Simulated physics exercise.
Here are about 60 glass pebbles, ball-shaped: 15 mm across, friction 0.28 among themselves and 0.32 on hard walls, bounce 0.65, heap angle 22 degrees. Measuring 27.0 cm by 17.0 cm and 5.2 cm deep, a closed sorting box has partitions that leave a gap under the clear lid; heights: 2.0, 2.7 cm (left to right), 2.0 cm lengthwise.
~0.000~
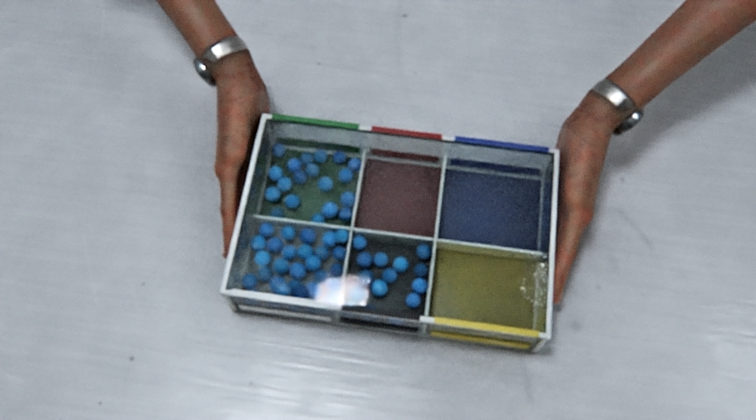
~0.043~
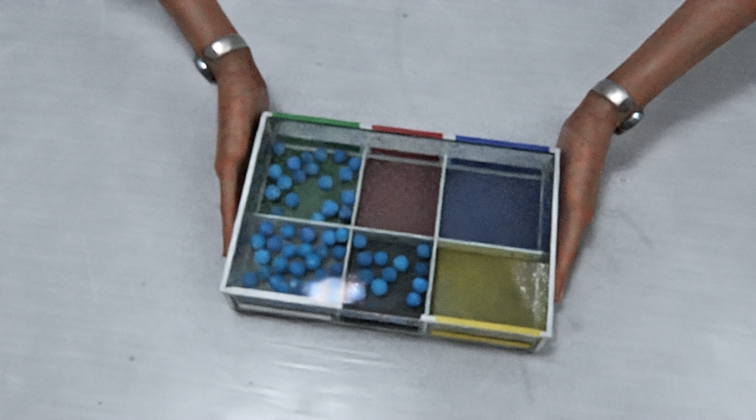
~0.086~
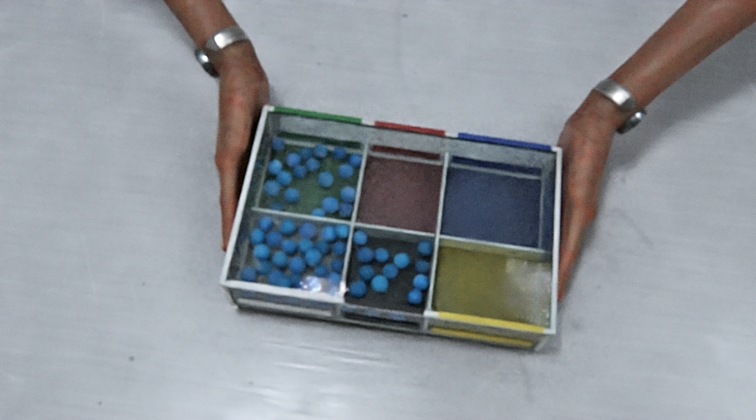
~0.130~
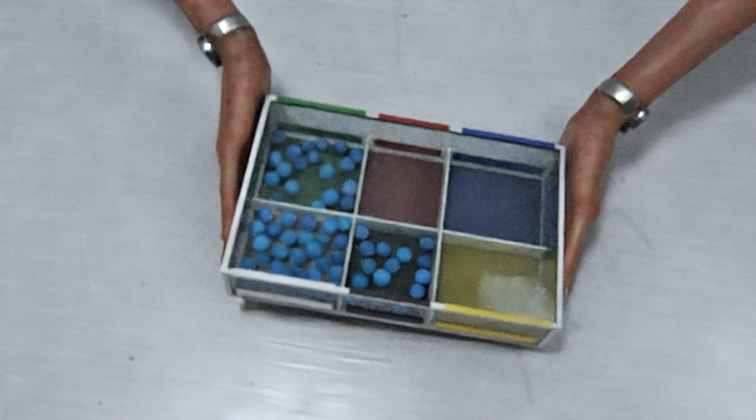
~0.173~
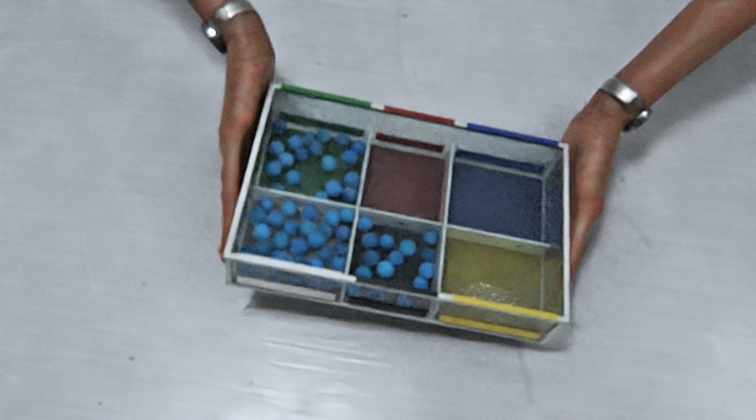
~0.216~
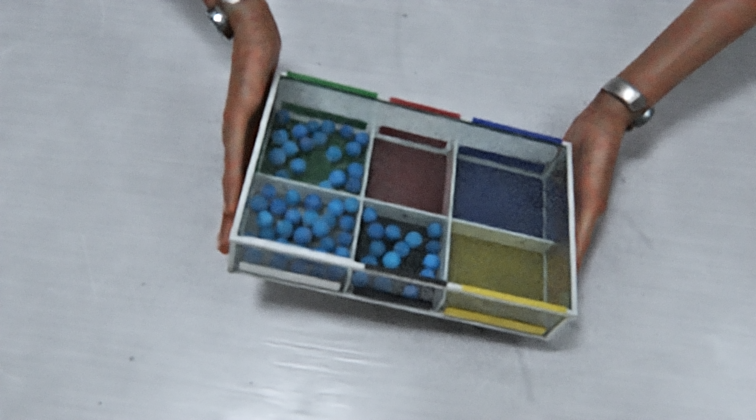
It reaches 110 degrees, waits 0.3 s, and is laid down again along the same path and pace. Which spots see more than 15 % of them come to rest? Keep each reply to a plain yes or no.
Here goes: Red yes; blue yes; green no; yellow no; white no; black no.
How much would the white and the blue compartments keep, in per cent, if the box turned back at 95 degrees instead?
The white compartment would get 0 per cent and the blue one 75 per cent.
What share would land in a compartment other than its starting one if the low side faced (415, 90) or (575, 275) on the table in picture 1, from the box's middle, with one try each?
75 and 100 %.
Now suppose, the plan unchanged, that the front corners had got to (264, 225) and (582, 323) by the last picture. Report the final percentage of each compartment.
By the end, red has 10%, blue has 70%, green has 0%, yellow has 20%, white has 0% and black has 0%.
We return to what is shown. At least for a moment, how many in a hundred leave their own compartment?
Close to 100 in a hundred.
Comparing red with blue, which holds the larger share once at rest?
The blue one.
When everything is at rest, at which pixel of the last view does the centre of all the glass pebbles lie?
In the last view, approximately (487, 202).
After 1.36 s, tilt 110 degrees; red 40 %, blue 50 %, green 5 %.
Then, at 2.13 s, tilt 57 degrees; red 25 %, blue 75 %.
After 2.92 s, tilt 0 degrees; red 20 %, blue 75 %, green 5 %.
In the end, at 3.8 s, red 20 %, blue 75 %, green 5 %, yellow 0 %, white 0 %, black 0 %.
